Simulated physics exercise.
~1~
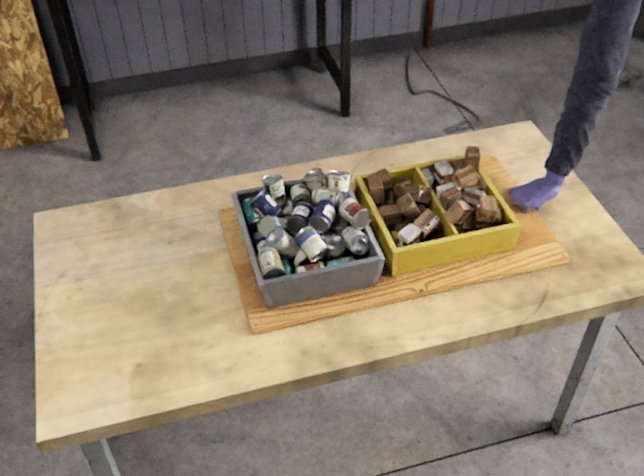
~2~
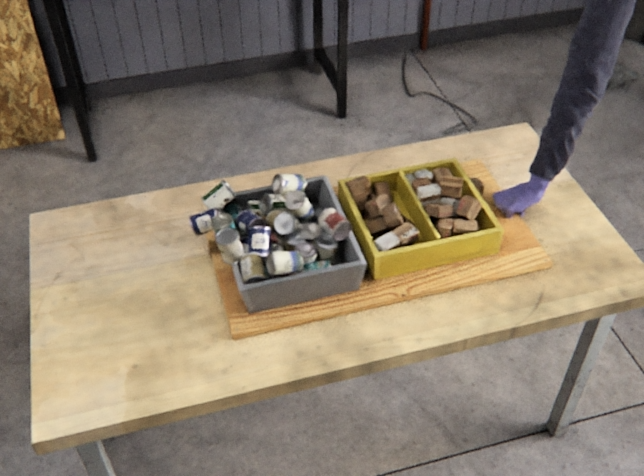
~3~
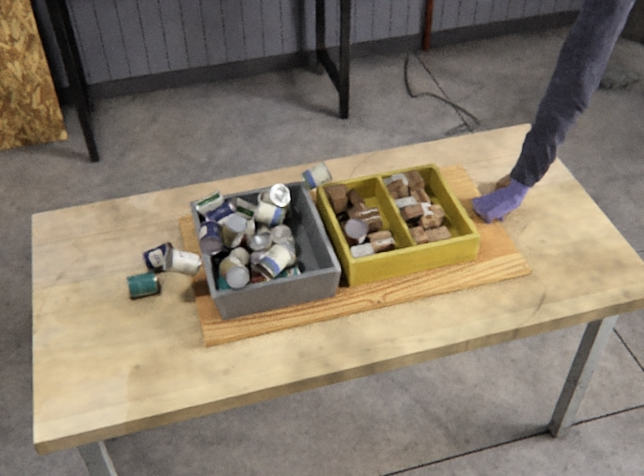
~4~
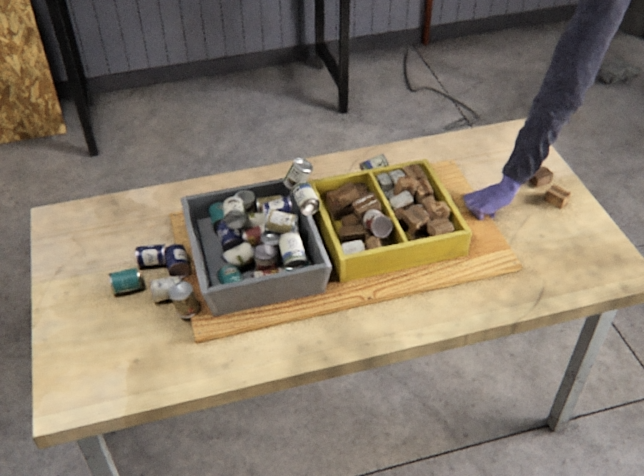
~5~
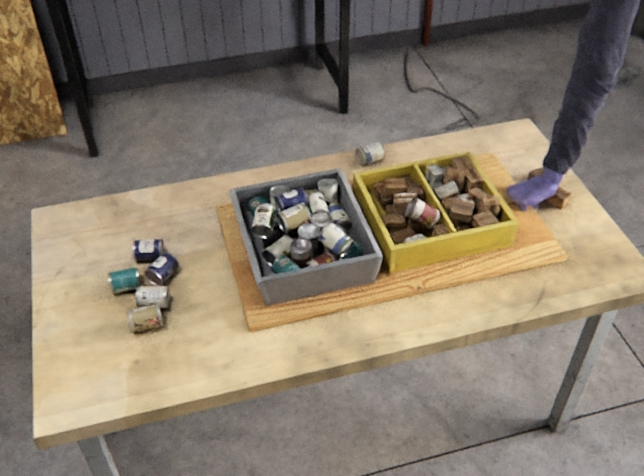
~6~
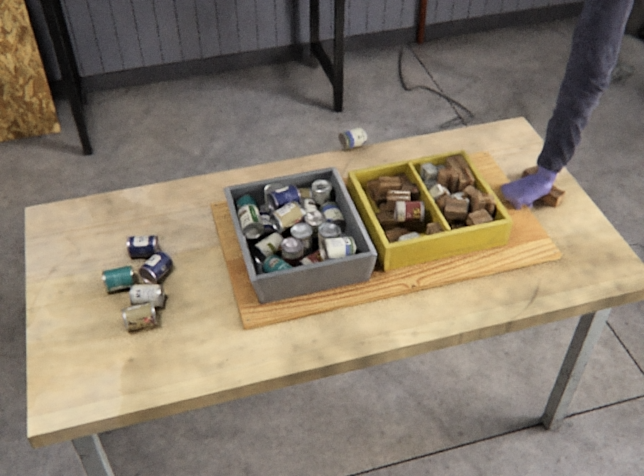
The clip opens on a wooden table where a grey crate of small tins and a divided yellow crate of little brown parcels sit on a board, with a purple-gloved hand at its right end. The board slides left, the hand moving with it, and tins heave up over the grey crate's left end. As it travels farther left, several tins drop onto the table, and then two parcels are seen lying to the right. The board slides back right and settles. At the end, a cluster of tins lies on the left, another lies behind the crates, and most of the load remains inside.
